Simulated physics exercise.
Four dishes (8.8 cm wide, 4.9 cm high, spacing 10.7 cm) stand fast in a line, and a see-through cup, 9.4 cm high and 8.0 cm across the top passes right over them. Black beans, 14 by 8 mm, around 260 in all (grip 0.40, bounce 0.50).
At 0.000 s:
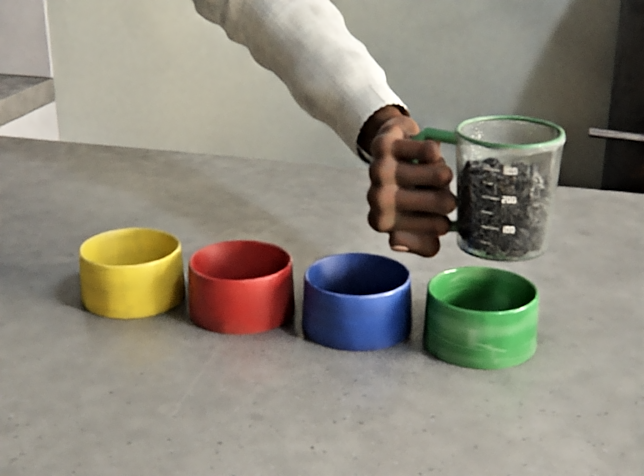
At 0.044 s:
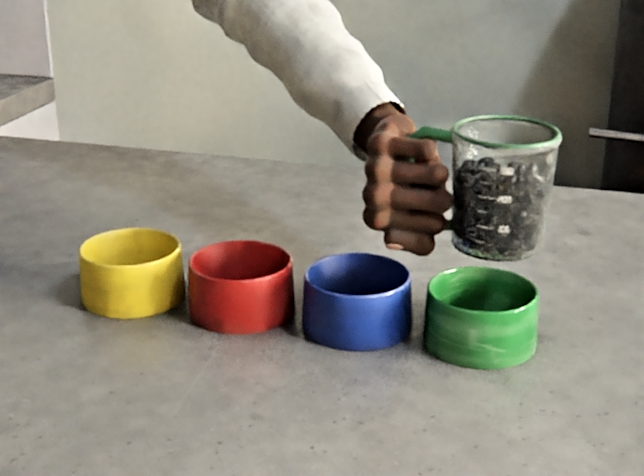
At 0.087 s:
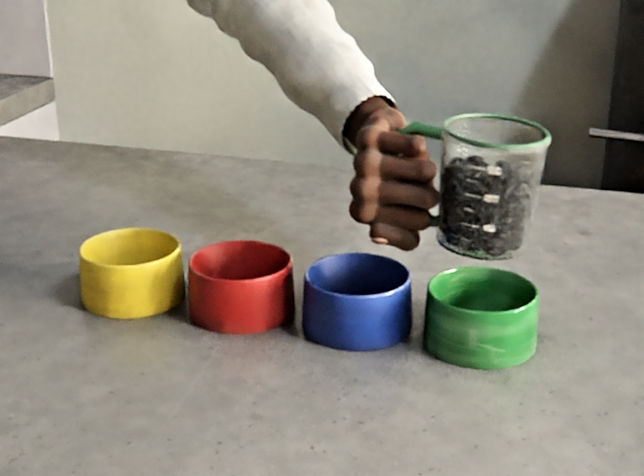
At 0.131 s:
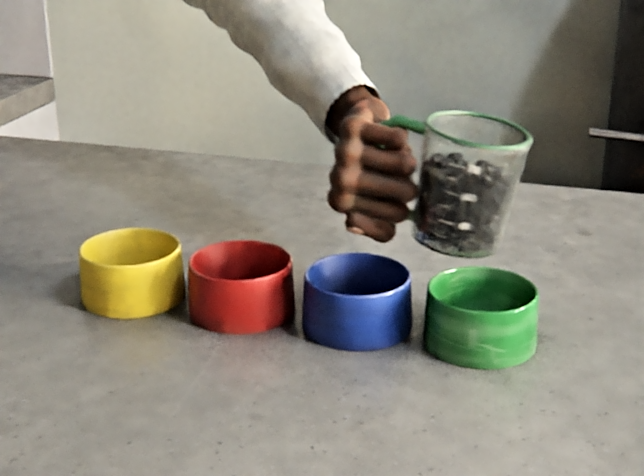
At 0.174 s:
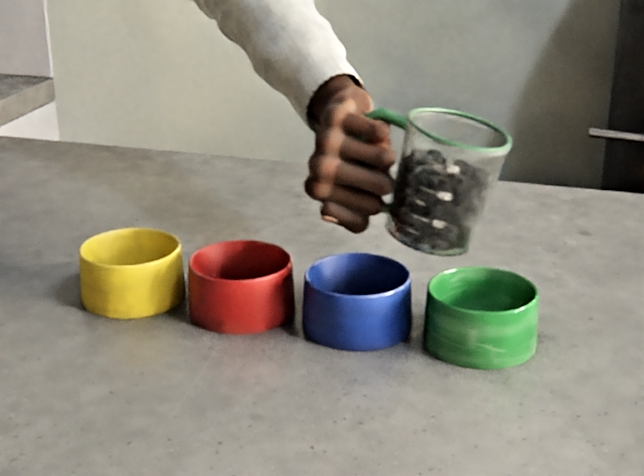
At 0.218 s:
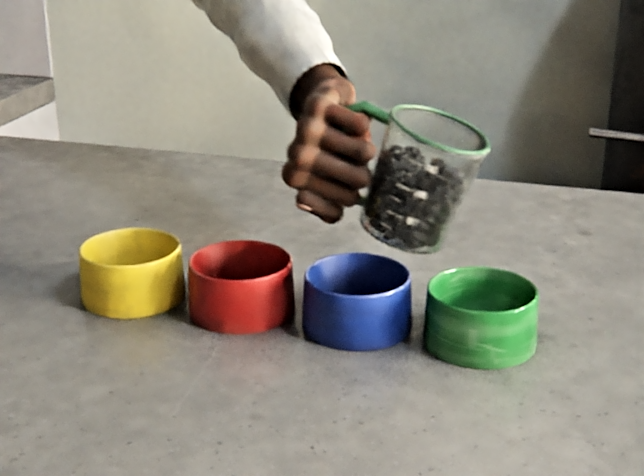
At first, a hand in a white sleeve holds a clear cup of black beans nearly upright above the green dish, at the right end of a row with blue, red and yellow dishes. The hand then moves the cup left, gradually tilting its rim to the right, while the dishes stay still.
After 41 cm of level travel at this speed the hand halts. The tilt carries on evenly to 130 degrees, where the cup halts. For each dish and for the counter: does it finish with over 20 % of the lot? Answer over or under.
Red: Under, blue: Under, green: Under, yellow: Over, counter: Over.
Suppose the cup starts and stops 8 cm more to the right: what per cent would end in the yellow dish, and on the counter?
In that case yellow 40; counter 50.
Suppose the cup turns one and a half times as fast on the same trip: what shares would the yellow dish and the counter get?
In that case yellow 60; counter 20.
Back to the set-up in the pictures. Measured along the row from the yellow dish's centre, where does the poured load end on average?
About 3 cm to its left.
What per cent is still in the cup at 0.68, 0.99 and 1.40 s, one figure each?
About 100, 95, 0.
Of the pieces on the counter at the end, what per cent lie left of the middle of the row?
Some 100 per cent.
Then, at 0.68 s, tilt 71 degrees; cup holds 100 %.
Then, at 0.99 s, tilt 107 degrees; cup holds 95 %, yellow 5 %.
After 1.40 s, tilt 130 degrees; cup holds 0 %, yellow 60 %.
In the end, at 2.6 s, red 0 %, blue 0 %, green 0 %, yellow 60 %, counter 40 %.
